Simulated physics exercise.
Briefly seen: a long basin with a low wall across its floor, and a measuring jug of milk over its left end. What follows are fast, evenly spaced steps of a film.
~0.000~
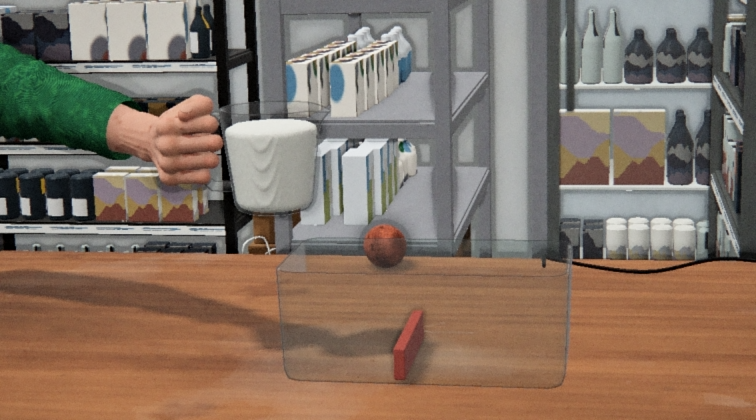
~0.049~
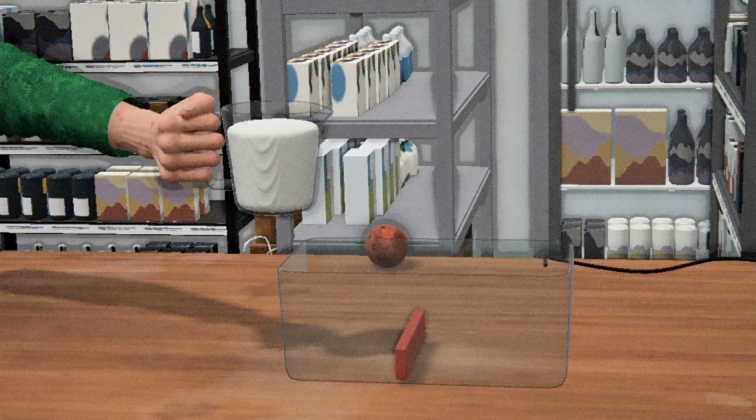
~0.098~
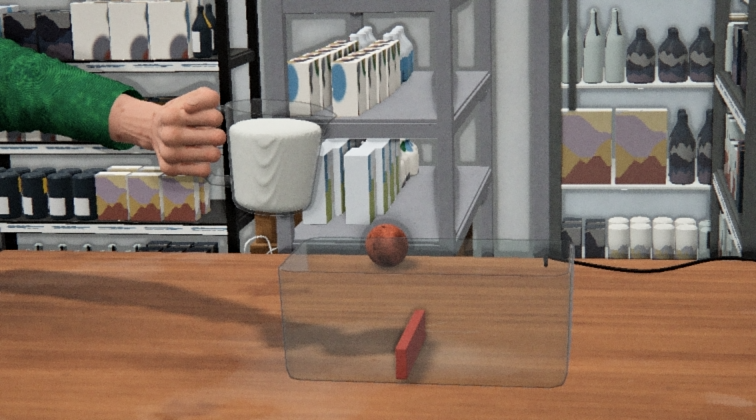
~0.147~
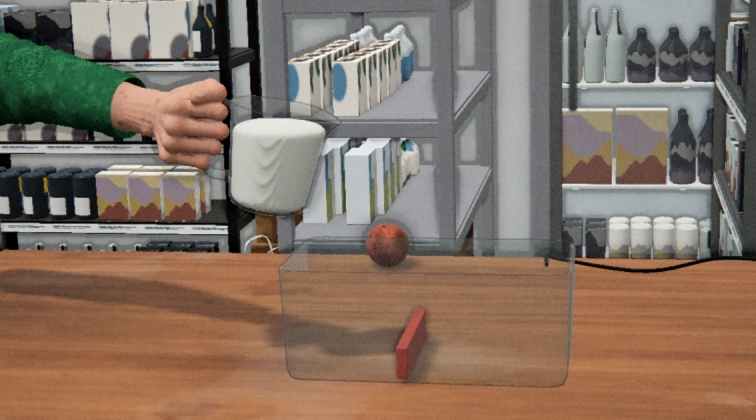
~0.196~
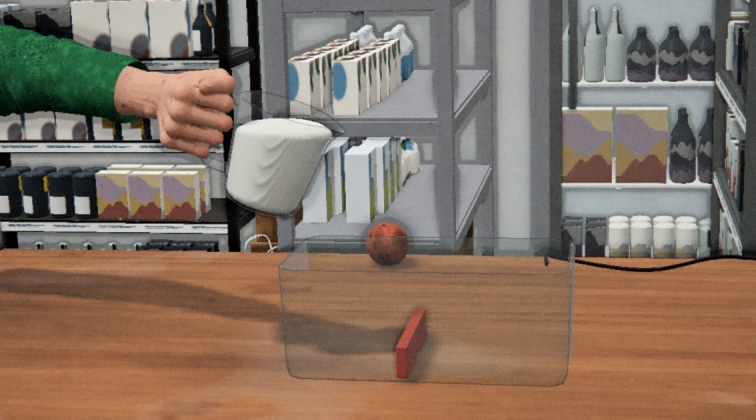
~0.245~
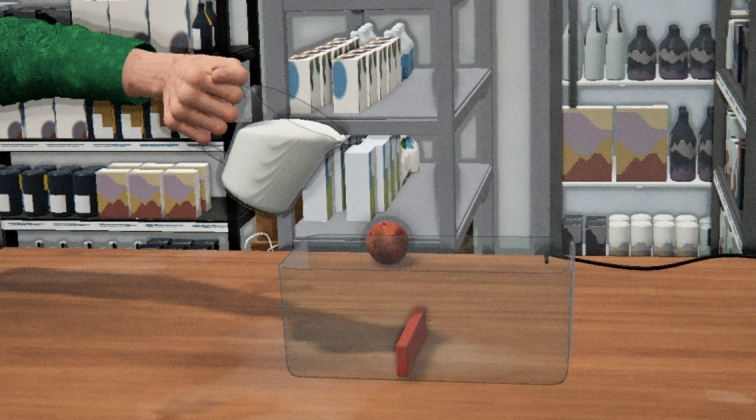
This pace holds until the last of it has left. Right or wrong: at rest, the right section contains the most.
Wrong.
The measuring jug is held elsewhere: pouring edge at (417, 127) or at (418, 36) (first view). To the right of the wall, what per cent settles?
First about 95, then 85 per cent.
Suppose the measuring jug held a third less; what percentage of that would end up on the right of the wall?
Some 5 parts in a hundred, give or take.
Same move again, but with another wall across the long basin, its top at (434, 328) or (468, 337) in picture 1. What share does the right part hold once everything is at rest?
Roughly 5 % and 15 %.
After 0.52 s the tilt is 85° and 60 per cent is still to pour, 14 is left of the wall and 4 right of it.
After 0.72 s the tilt is 95° and 18 per cent is still to pour, 56 is left of the wall and 14 right of it.
After 0.92 s the tilt is 95° and 4 per cent is still to pour, 75 is left of the wall and 17 right of it.
After 1.15 s the tilt is 95° and 1 per cent is still to pour, 78 is left of the wall and 20 right of it.
In the end 78 per cent lies left of the wall, 21 right of it and 1 outside.
